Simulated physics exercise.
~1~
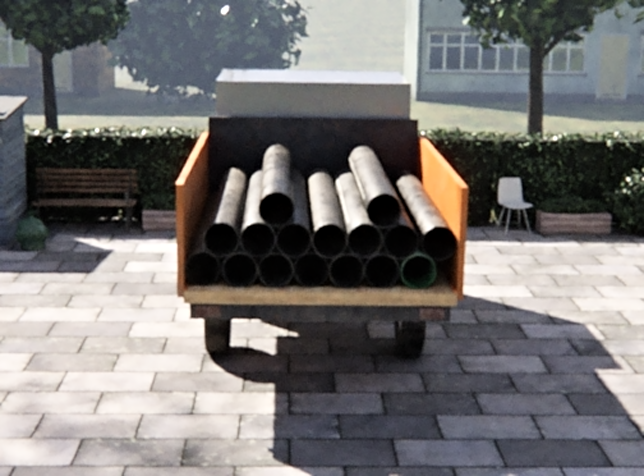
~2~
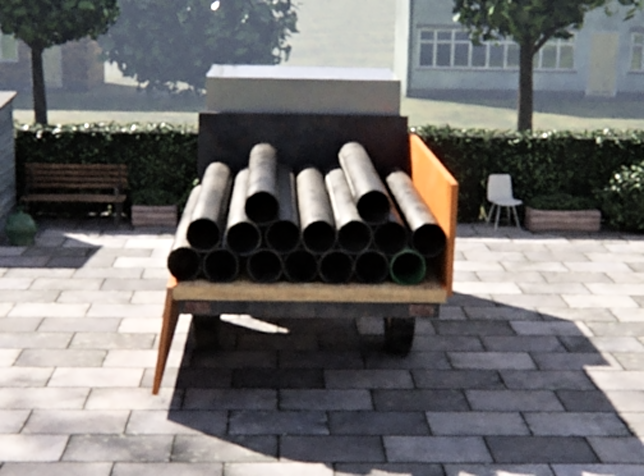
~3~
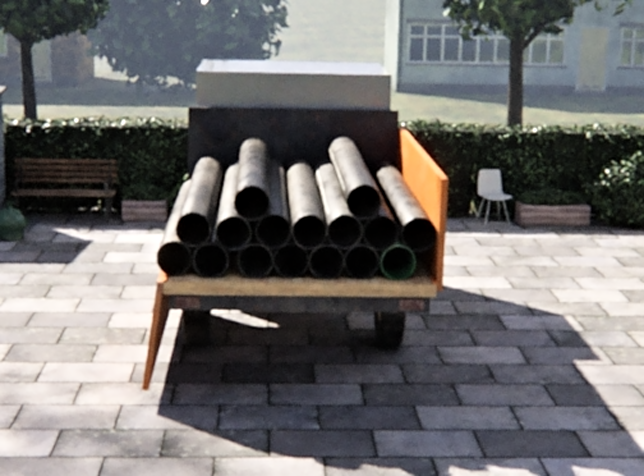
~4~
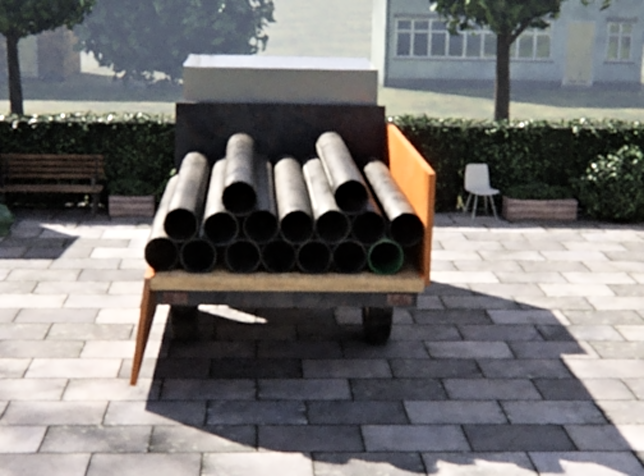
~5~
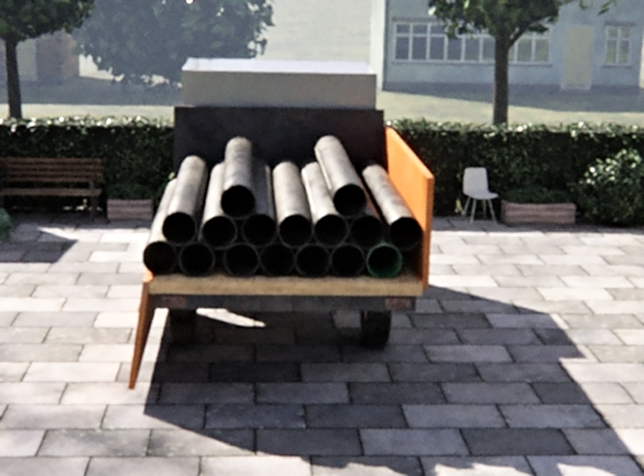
The left orange side panel swings down from the flatbed, but the stacked pipes stay put.
